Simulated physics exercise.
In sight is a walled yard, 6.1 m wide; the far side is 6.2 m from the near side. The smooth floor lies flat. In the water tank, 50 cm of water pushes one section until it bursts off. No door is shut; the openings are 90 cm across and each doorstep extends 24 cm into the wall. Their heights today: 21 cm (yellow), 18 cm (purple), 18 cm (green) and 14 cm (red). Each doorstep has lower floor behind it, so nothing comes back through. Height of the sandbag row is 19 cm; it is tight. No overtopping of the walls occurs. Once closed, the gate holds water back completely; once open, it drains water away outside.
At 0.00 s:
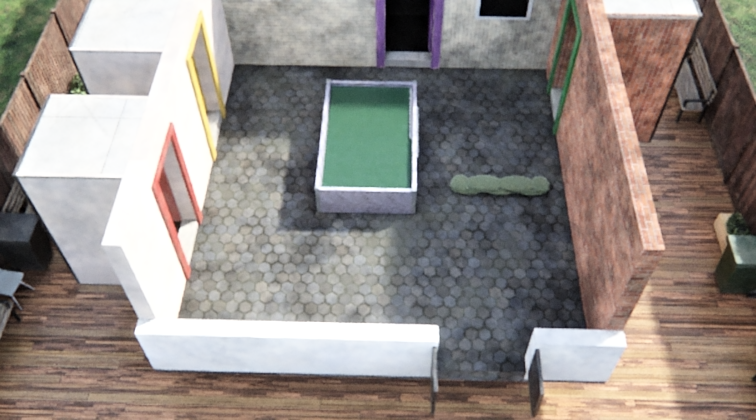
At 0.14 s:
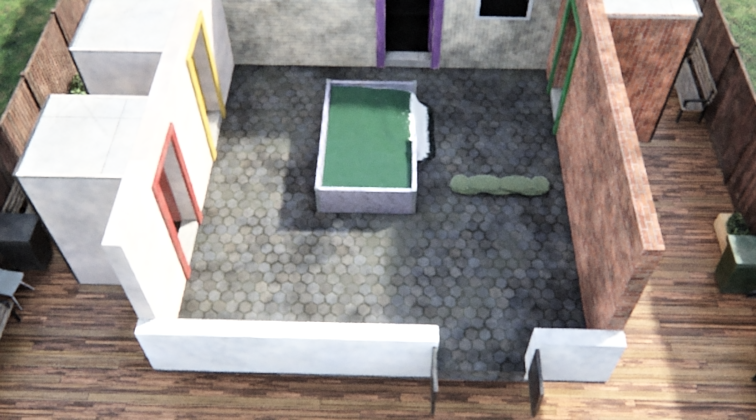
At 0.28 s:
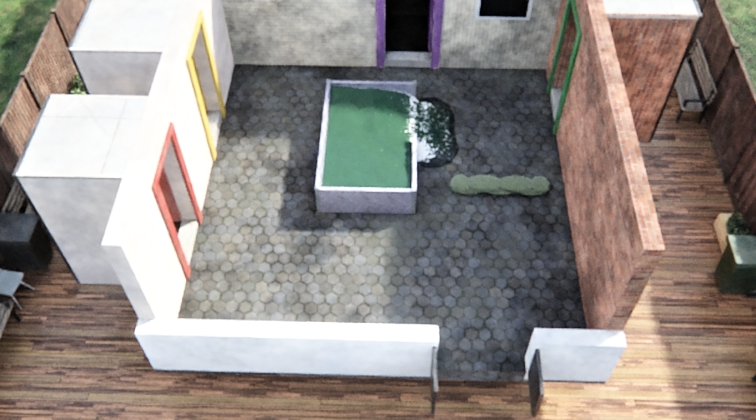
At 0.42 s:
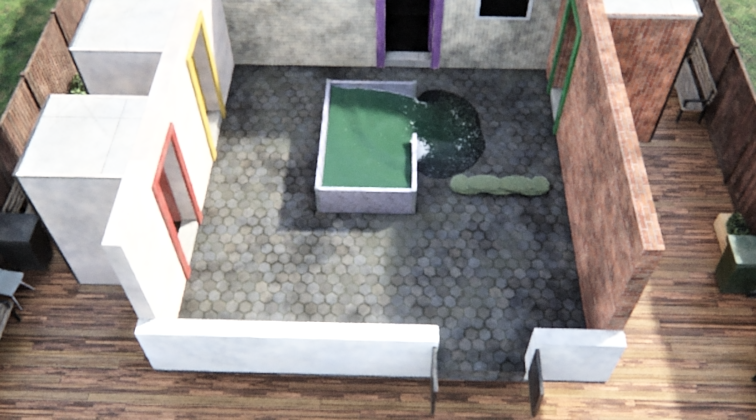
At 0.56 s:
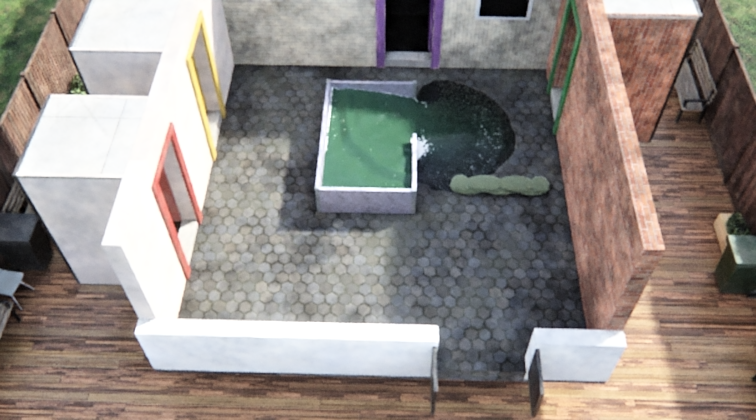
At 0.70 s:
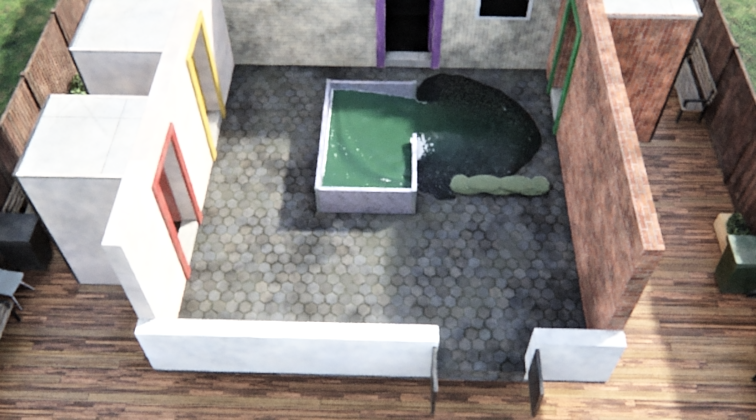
Water pours from the right side of a raised rectangular tank of green water in a walled, paved yard, foaming at the gap, then spreads rightward in a widening dark pool that reaches the low sandbag row.
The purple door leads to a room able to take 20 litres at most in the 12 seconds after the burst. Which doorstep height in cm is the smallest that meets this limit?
A height of roughly 6.5 cm.
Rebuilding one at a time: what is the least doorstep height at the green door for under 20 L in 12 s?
Green: 21 cm.
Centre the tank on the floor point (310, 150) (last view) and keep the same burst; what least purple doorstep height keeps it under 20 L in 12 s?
New minimum height: Approx. 10.0 cm.
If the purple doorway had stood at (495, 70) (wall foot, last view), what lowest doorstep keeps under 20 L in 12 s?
Close to 16 cm at the least.
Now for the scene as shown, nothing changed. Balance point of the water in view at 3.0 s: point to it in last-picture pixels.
I'd put it close to (446, 137).
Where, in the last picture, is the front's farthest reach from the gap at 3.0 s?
Close to pixel (580, 346).
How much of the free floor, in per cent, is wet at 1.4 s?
Wet: Close to 20 %.
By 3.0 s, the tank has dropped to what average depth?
I'd put it near 21 cm.
After 1.4 s water covers 20 % of the floor, deepest (28 cm) near (418, 115); it has not reached the purple door.
After 3.0 s water covers 25 % of the floor, deepest (25 cm) near (517, 124); 2 cm at the purple door, 0 litres in over its 18 cm doorstep.
After 12.0 s water covers 90 % of the floor, deepest (8 cm) near (418, 151); 6 cm at the purple door, 0 litres in over its 18 cm doorstep.
At the purple door as built, the water arrived by 2.4 s and peaked near 11 cm at 7.0 s.
With a doorstep of 6 cm, 25 litres would have come in within the 12 s; with 7 cm, 15 litres. So under 20 litres takes about 6.5 cm.
